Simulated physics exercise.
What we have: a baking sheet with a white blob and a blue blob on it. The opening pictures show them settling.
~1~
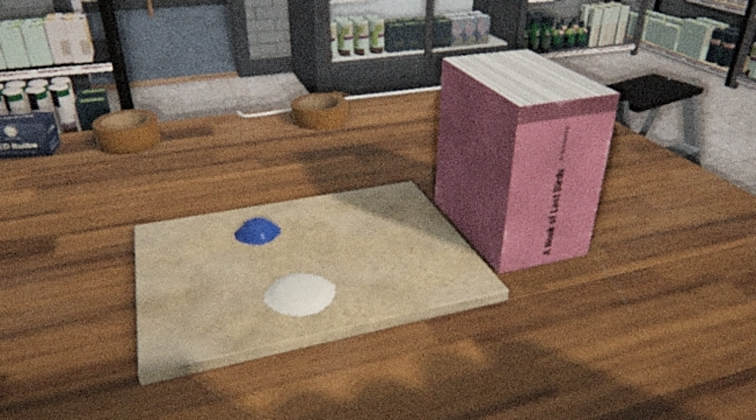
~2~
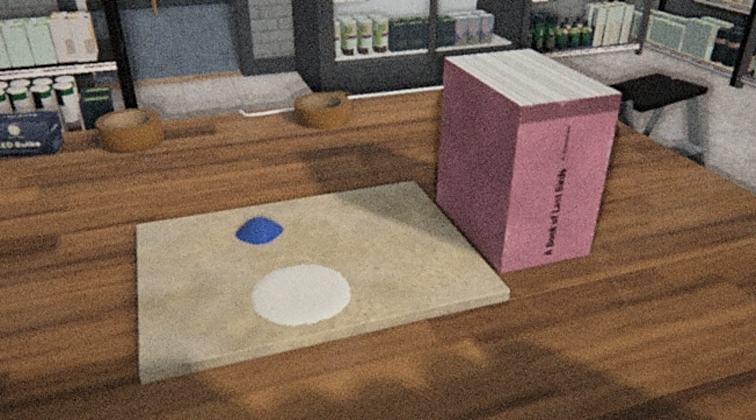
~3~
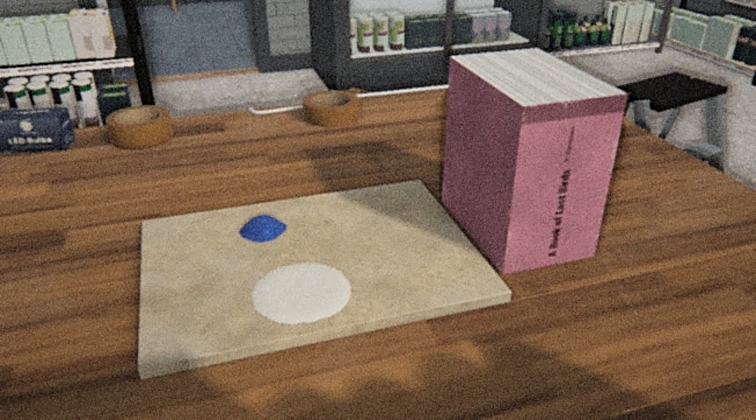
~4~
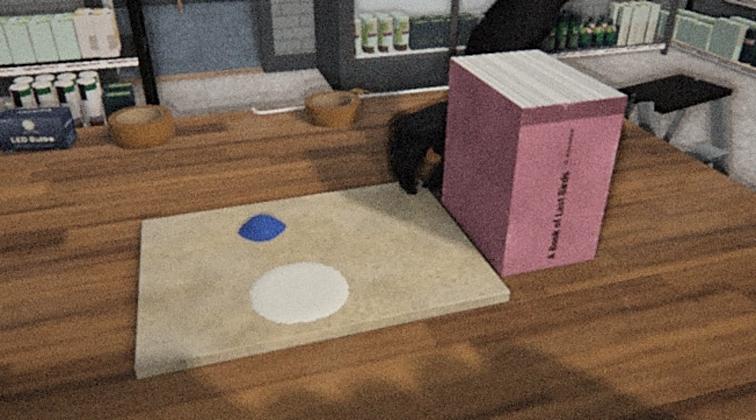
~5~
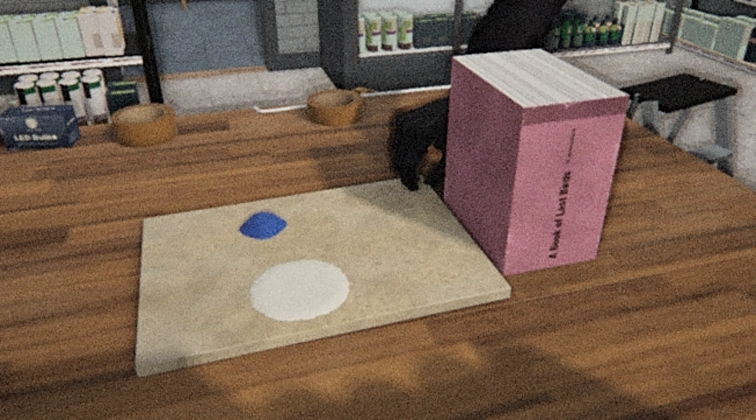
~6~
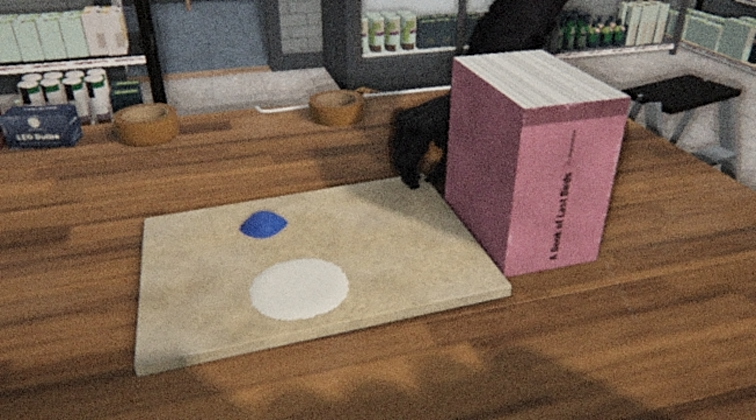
We see a white blob spread thin on a baking sheet beside a thick pink book while a blue blob stays mounded; then a dark hand reaches in behind the book, grips the sheet's end and raises it very slightly.
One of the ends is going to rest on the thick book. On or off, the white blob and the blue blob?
White blob slips off; blue blob stays put.
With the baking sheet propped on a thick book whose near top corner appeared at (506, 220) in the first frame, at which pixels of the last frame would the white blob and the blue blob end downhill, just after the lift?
The first one stops at (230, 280), and after it the second at (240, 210).
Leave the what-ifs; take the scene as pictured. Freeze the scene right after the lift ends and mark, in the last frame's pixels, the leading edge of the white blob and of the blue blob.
About (148, 305) and (209, 186).
A moment on, slope about 36°; the white blob has crept down a long way; the blue blob has not moved.
Further on, the white blob is dripping off the low end; the blue blob has not moved.
When it is over, slope about 36°; the white blob is dripping off the low end; the blue blob has not moved.
